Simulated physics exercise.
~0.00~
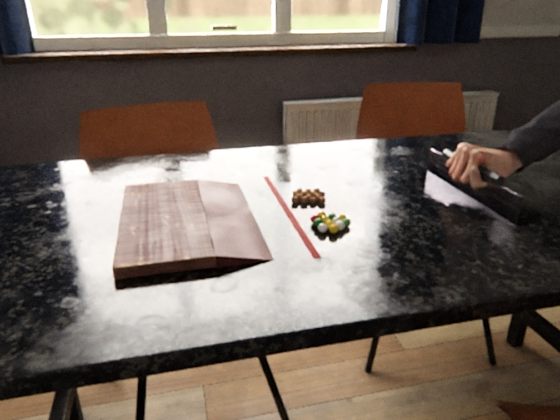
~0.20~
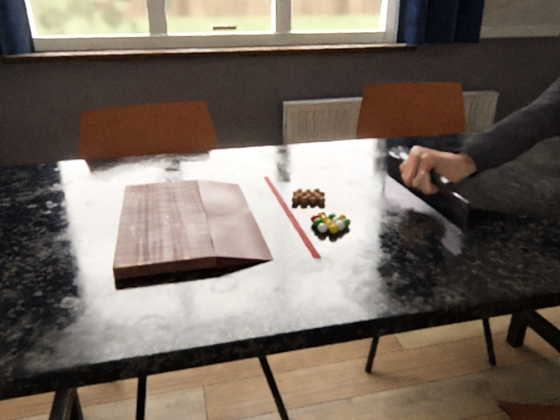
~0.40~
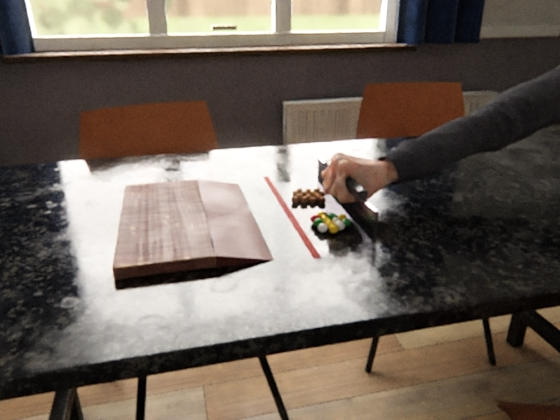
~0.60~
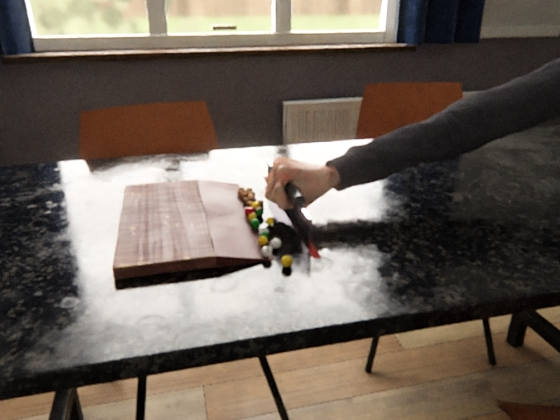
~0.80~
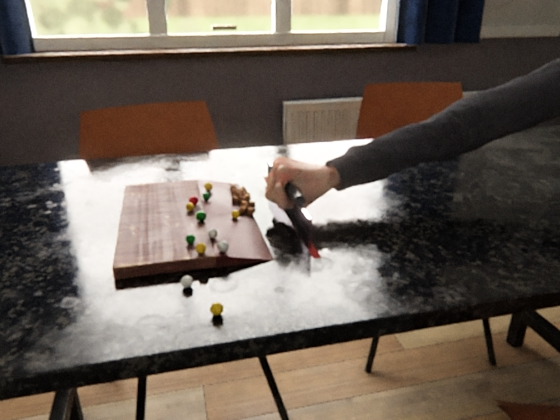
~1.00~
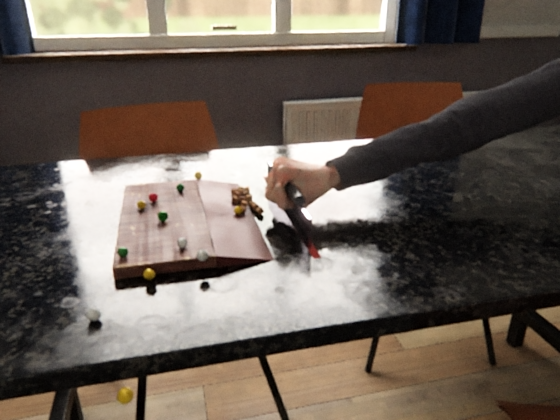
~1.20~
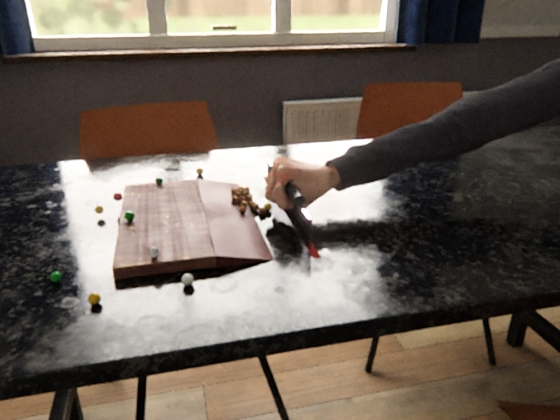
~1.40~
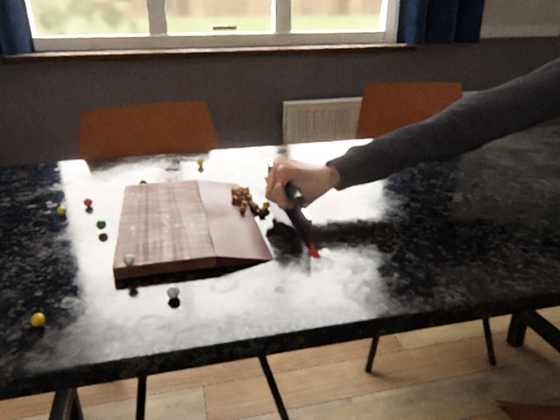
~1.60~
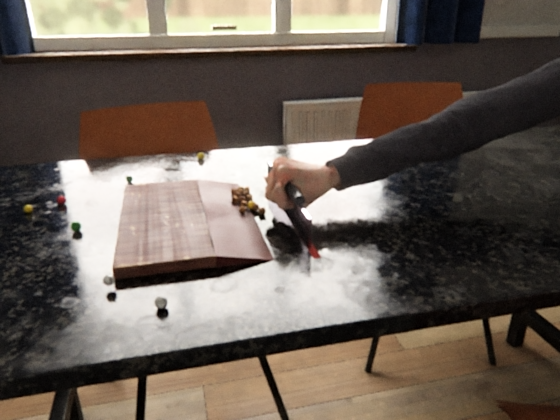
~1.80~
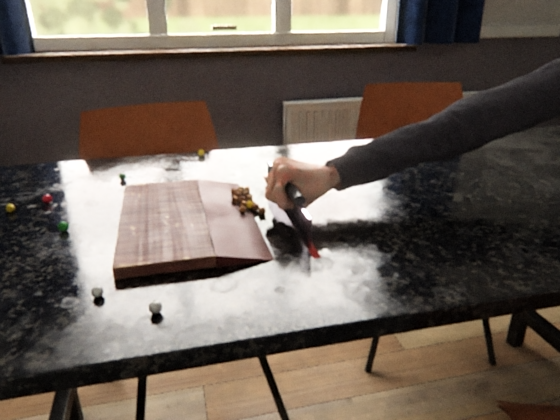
On a dark, glossy table by a window, two small heaps sit between a strip of red tape and a dark scraper held by a hand at the right. The hand slides the scraper left, sweeping up both heaps, and stops at the tape. The nearer heap, colourful balls, spills up the ramp and scatters across the wooden slab, some rolling off onto the table and one dropping past the front edge. The farther, brownish pieces bunch around the ramp's foot. Finally, the slab top is bare, with several balls lying beyond it.
